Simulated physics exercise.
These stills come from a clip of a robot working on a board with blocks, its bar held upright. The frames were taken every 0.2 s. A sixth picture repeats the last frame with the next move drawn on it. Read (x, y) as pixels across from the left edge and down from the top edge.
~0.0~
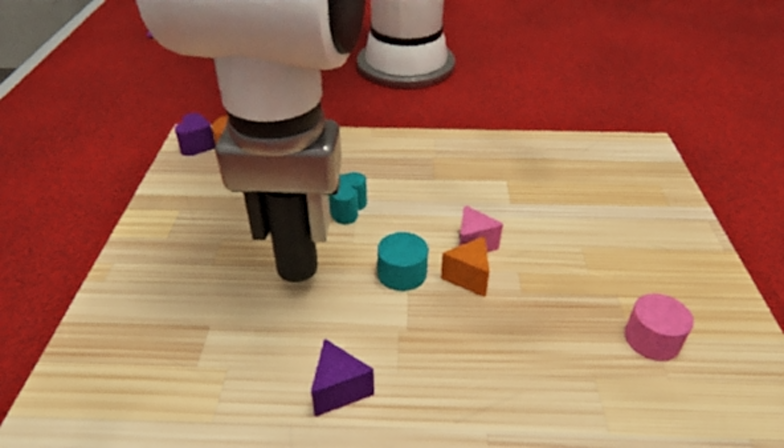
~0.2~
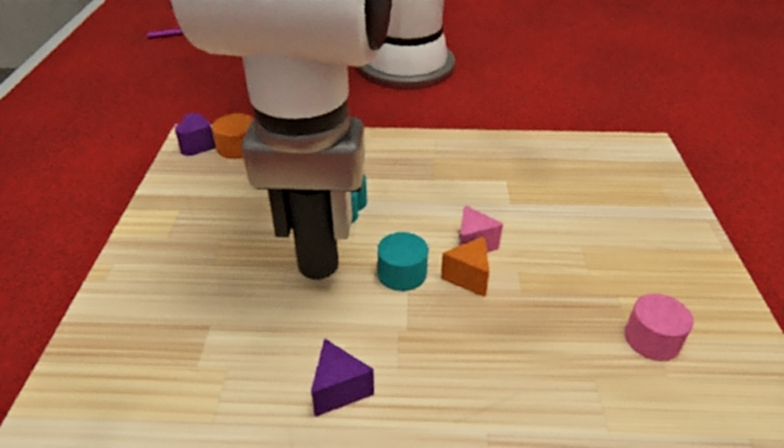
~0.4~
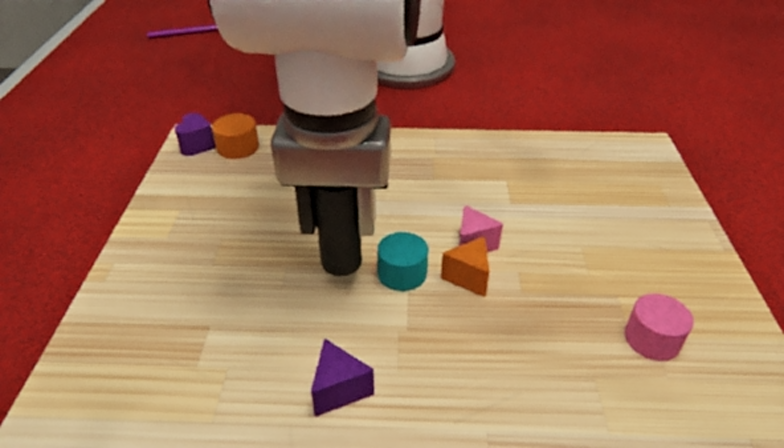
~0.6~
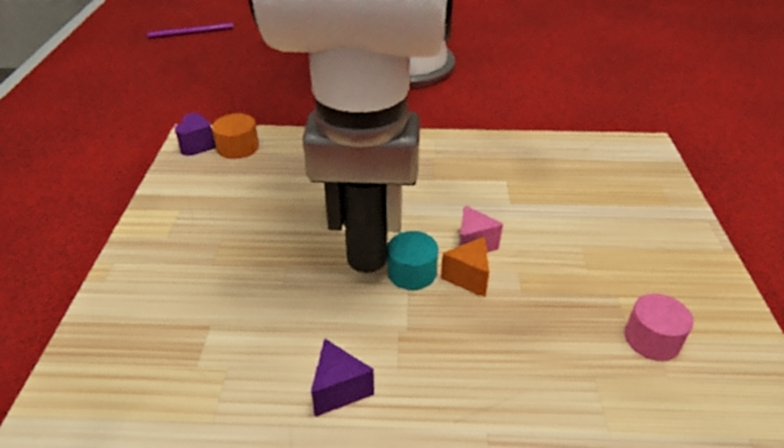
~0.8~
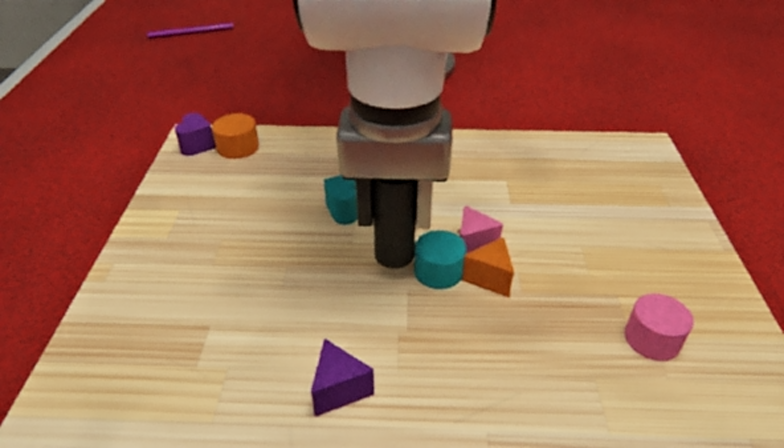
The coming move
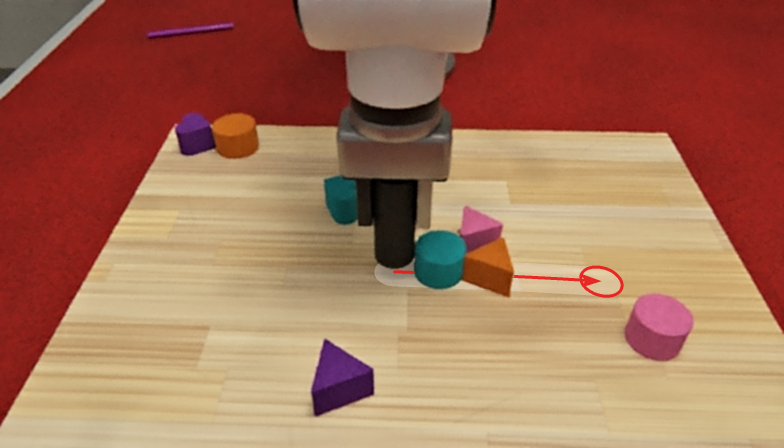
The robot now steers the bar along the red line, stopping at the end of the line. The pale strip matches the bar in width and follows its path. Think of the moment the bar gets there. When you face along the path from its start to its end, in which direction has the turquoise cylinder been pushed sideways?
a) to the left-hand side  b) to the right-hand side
b: To the right-hand side.
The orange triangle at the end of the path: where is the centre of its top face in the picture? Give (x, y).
The answer is (700, 293).
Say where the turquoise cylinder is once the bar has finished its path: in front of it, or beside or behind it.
I think the bar keeps pushing the turquoise cylinder along right to the end.
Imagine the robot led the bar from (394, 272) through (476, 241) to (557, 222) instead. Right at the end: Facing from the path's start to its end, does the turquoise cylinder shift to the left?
No, that is not what happens.
Path on the board, from (394, 272) to (601, 281).
The first path, step by step. One third of the way, bar (465, 259); turquoise cylinder (513, 254); pink triangle (489, 219), turned 55° anticlockwise; orange triangle (555, 263), turned 45° anticlockwise.
Two thirds of the way, bar (535, 262); turquoise cylinder (585, 260); pink triangle (489, 219), turned 55° anticlockwise; orange triangle (628, 276), turned 20° anticlockwise.
At the end, bar (606, 266); turquoise cylinder (659, 269); pink triangle (489, 219), turned 55° anticlockwise; orange triangle (700, 293); pink cylinder in place.
